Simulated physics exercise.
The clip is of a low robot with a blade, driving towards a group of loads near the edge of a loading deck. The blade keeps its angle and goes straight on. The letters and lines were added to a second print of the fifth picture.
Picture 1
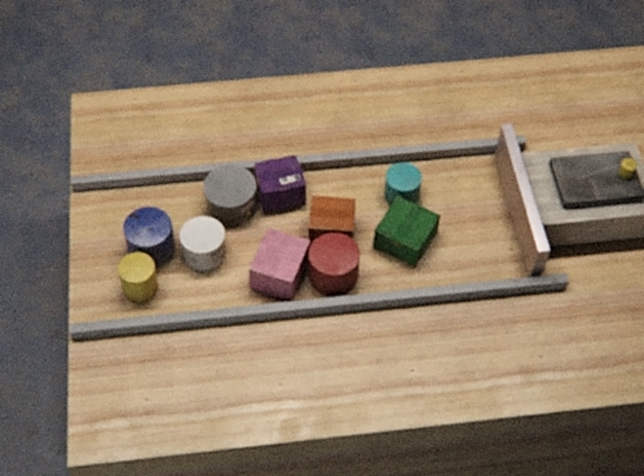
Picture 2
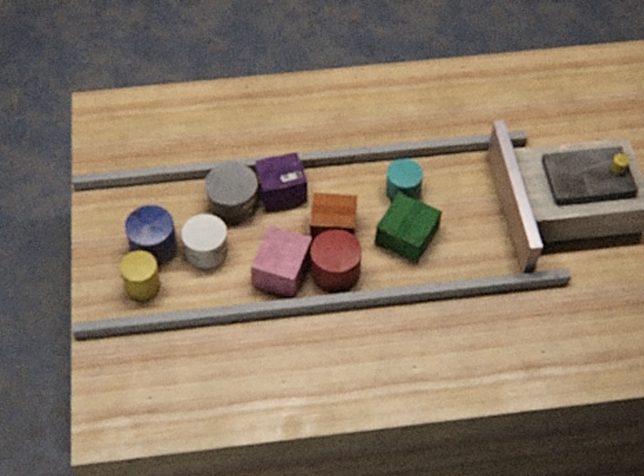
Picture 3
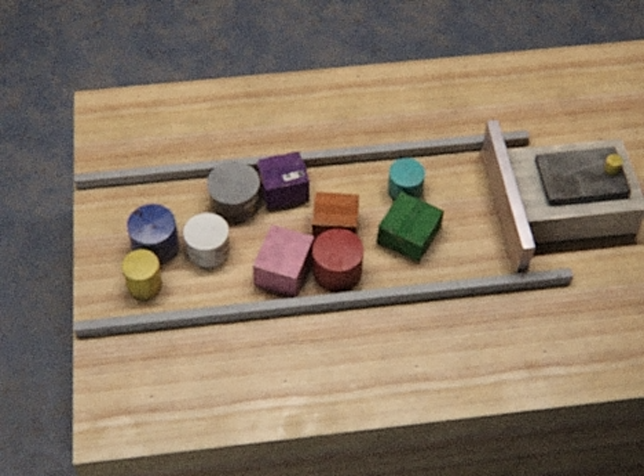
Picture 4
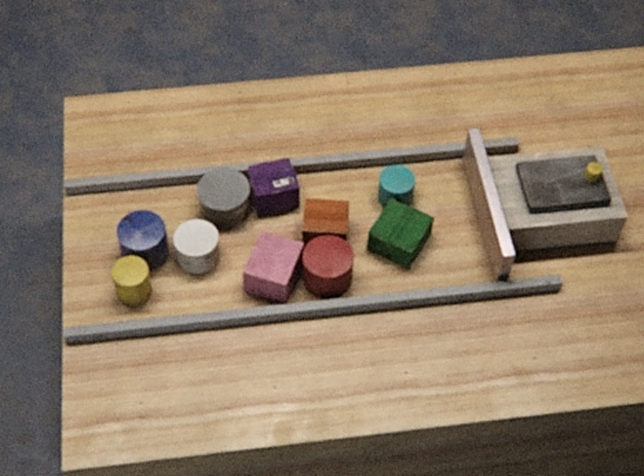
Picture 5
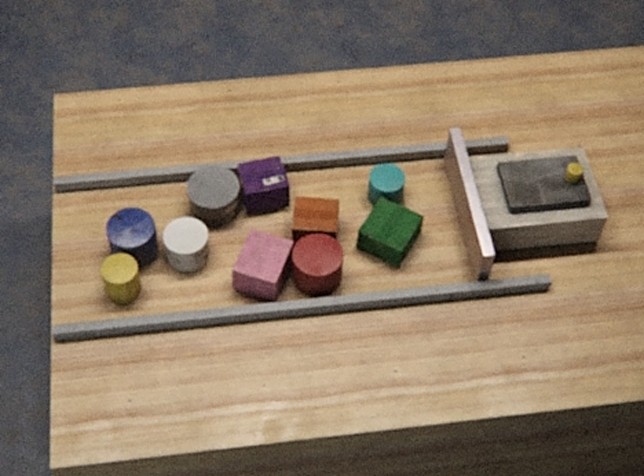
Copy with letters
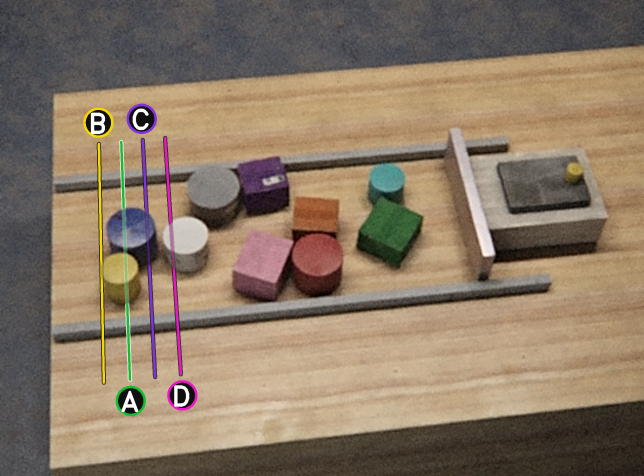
The clip shows a group of colored blocks and cylinders sitting between two gray rails on a wooden surface, while a low, wide-bladed machine on the right moves a short way left toward them; the pieces stay in place.
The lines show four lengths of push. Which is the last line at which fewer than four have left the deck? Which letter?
As far as mark D.
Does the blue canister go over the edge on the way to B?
By then, yes.
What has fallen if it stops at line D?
It is the blue canister.
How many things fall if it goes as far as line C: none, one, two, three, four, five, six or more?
In all, four.
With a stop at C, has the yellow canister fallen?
By then, yes.
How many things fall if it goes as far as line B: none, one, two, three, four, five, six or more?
Six or more.
On the marked copy, A at (125, 252); B at (101, 254); C at (148, 249); D at (172, 247).
With D. Early on, robot (434, 193); red canister (312, 271); turquoise canister (335, 191).
Further on, robot (328, 203); blue canister (97, 236); yellow canister (117, 282).
At the end, robot (243, 211); blue canister over the edge; white pail (51, 265); one fallen.
As for the rest, A drops six; B drops seven; C drops four.
